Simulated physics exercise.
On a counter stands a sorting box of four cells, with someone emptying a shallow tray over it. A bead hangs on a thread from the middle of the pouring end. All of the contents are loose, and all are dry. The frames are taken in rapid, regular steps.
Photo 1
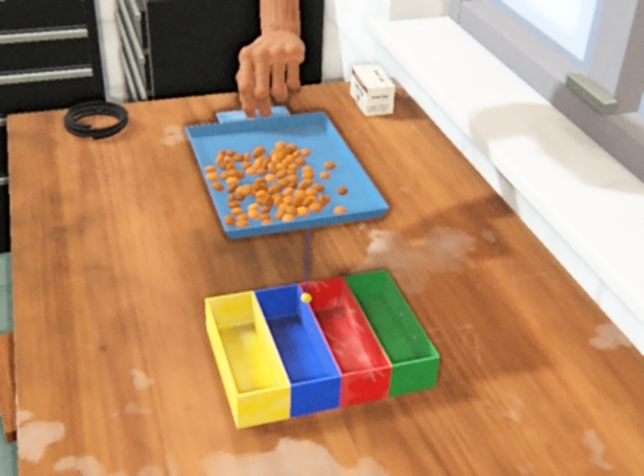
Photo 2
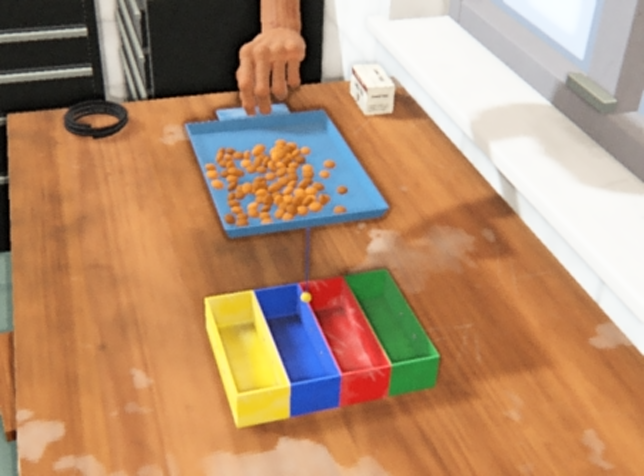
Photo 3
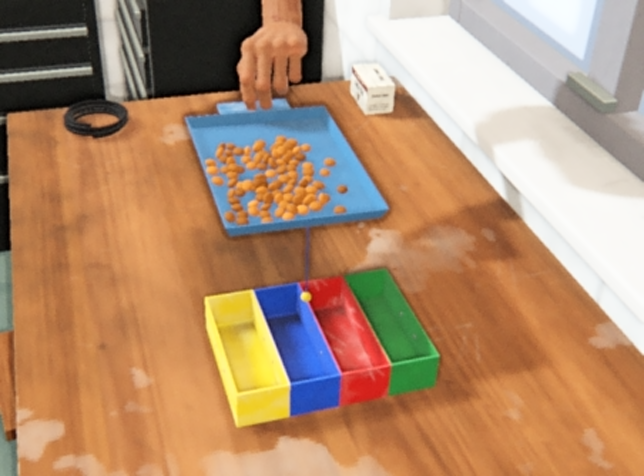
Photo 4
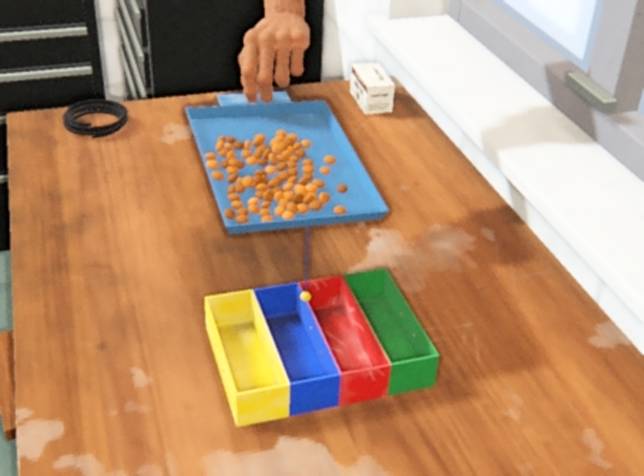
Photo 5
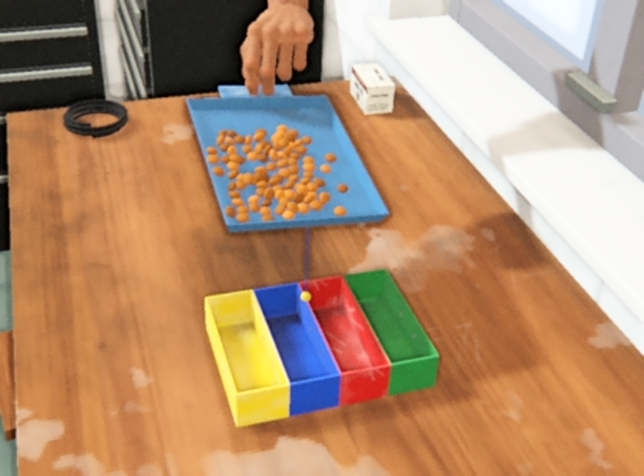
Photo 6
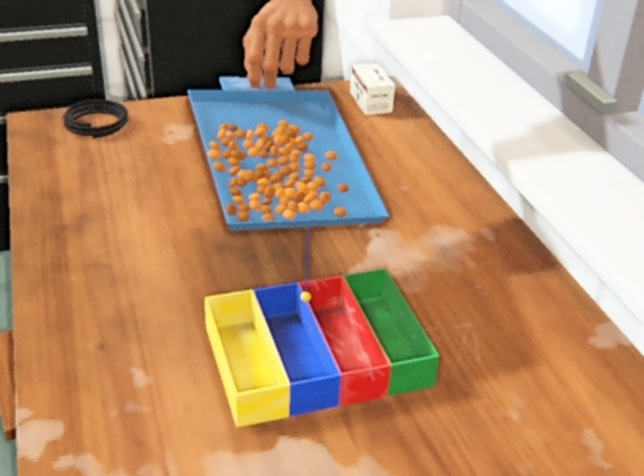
On a wooden counter, a hand slowly raised the back of a blue tray of orange-brown kibble behind a yellow, blue, red and green box, and the pieces stayed bunched together, barely shifting.
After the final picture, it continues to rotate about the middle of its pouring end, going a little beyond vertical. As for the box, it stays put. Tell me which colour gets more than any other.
The green one gets the most.
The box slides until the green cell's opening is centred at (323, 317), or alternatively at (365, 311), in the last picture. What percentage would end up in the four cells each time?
You'd get near 20 percent first and near 70 percent next.
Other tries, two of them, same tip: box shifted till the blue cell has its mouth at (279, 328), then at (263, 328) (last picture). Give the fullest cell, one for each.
The first placing favours that green cell, while the second favours the green cell.
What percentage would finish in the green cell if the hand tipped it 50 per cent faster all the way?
Some 70 per cent.
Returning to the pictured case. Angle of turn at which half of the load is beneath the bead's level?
Roughly 85°.
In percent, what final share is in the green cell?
Close to 60 in every hundred pieces.
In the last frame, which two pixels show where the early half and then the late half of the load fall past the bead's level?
At (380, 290) for the first part, then at (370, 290) for the others.
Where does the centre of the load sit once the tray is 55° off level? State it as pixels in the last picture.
The load is centred around (340, 204).
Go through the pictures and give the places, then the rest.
The first picture shows corners of the pouring end at (230, 227) and (382, 206), level; middle of the load at (277, 188), bits of cat kibble; bead on its thread at (306, 298); yellow cell at (263, 404); blue cell at (315, 393); red cell at (365, 383); green cell at (414, 374).
The second picture shows corners of the pouring end at (230, 226) and (382, 205), level; middle of the load at (277, 187).
The third picture shows corners of the pouring end at (230, 224) and (382, 206), tipped barely, lowest at the right corner; middle of the load at (277, 185).
The fourth picture shows corners of the pouring end at (231, 222) and (382, 208), tipped a little, lowest at the right corner; middle of the load at (277, 181).
The fifth picture shows corners of the pouring end at (231, 221) and (382, 211), tipped a little, lowest at the right corner; middle of the load at (278, 179).
The sixth picture shows corners of the pouring end at (232, 220) and (382, 213), tipped a little, lowest at the right corner; middle of the load at (279, 176); yellow cell at (263, 402); blue cell at (314, 392); red cell at (365, 382); green cell at (413, 373).
Soon after the last picture, tray tipped steeply; nearly all on the tray; a small part falling or outside the box.
A little later, tray tipped right over; a small part on the tray; about half in the green cell; about a third in the red cell; a small part falling or outside the box.
Later still, tray tipped past a quarter turn; about two thirds in the green cell; about a third in the red cell; a small part falling or outside the box.
At rest, tray tipped past a quarter turn; about two thirds in the green cell; about a third in the red cell; none in the yellow cell; none in the blue cell; a small part outside the box.
